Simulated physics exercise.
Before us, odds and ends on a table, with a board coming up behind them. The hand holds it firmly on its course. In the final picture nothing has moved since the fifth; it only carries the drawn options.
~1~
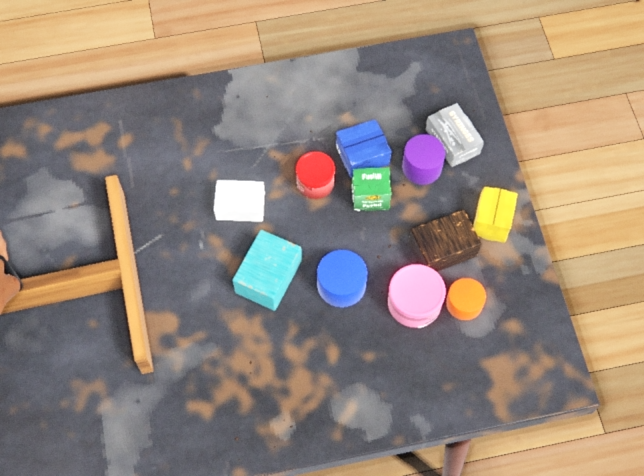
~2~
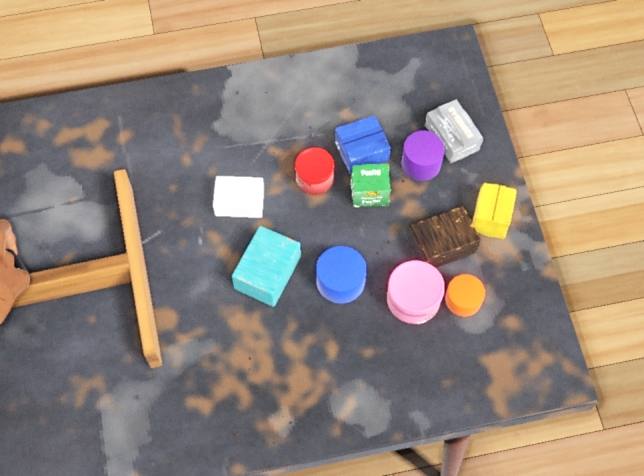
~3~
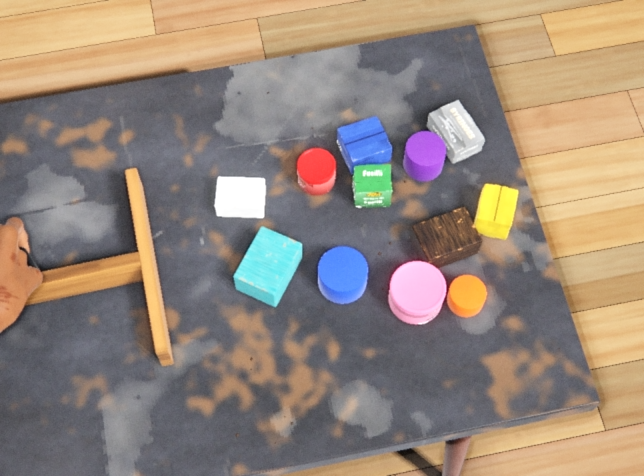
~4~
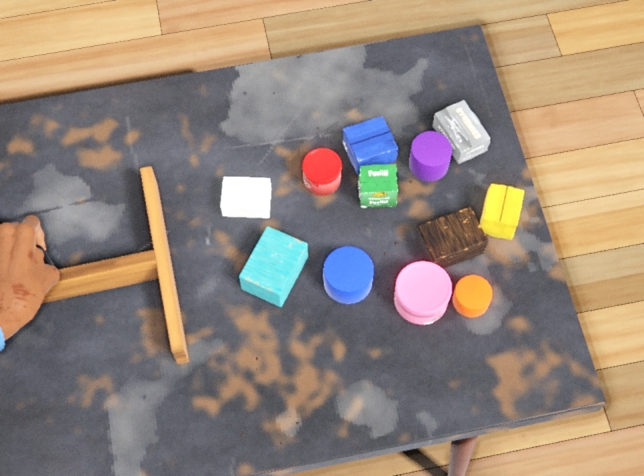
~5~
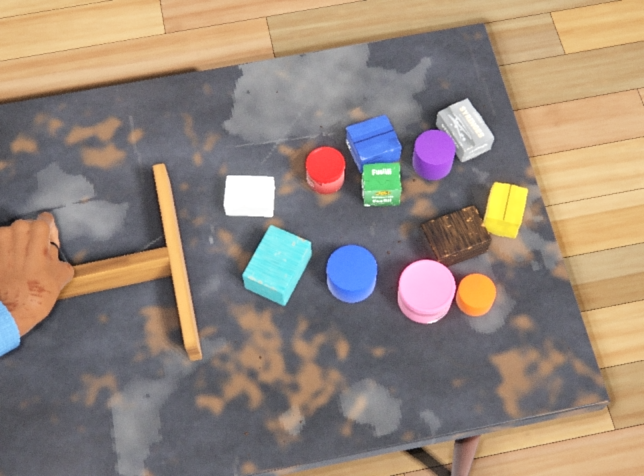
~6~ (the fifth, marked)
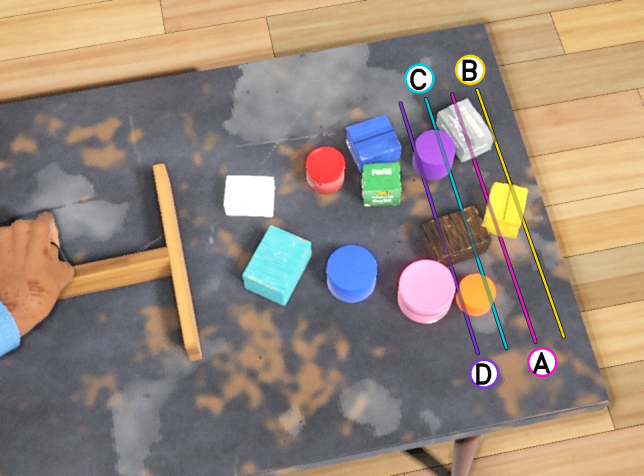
A hand at the left edge pushes a wooden T-shaped board slowly to the right across a worn dark tabletop, seen from above over a plank floor. Ahead of it sit white and turquoise blocks, then red, blue, pink, orange and purple round tins, with green, blue, brown, yellow and clear-grey blocks among them. The board advances a short way without touching them, while the view shifts very slightly.
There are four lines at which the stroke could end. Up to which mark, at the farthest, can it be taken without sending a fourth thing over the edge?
At C, and not beyond.
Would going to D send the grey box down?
No.
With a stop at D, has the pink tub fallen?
No.
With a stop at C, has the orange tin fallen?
No.
On the copy, A at (491, 211); B at (518, 206); C at (464, 216); D at (437, 221).
On C. First, board (280, 232); red jar (337, 169); white block (297, 186).
Then, board (385, 212); yellow box (545, 193); black block (518, 230).
Finally, board (463, 198); yellow box over the edge; purple tin over the edge; three fallen.
By contrast, A drops six; B drops eight; D is within the limit but short.
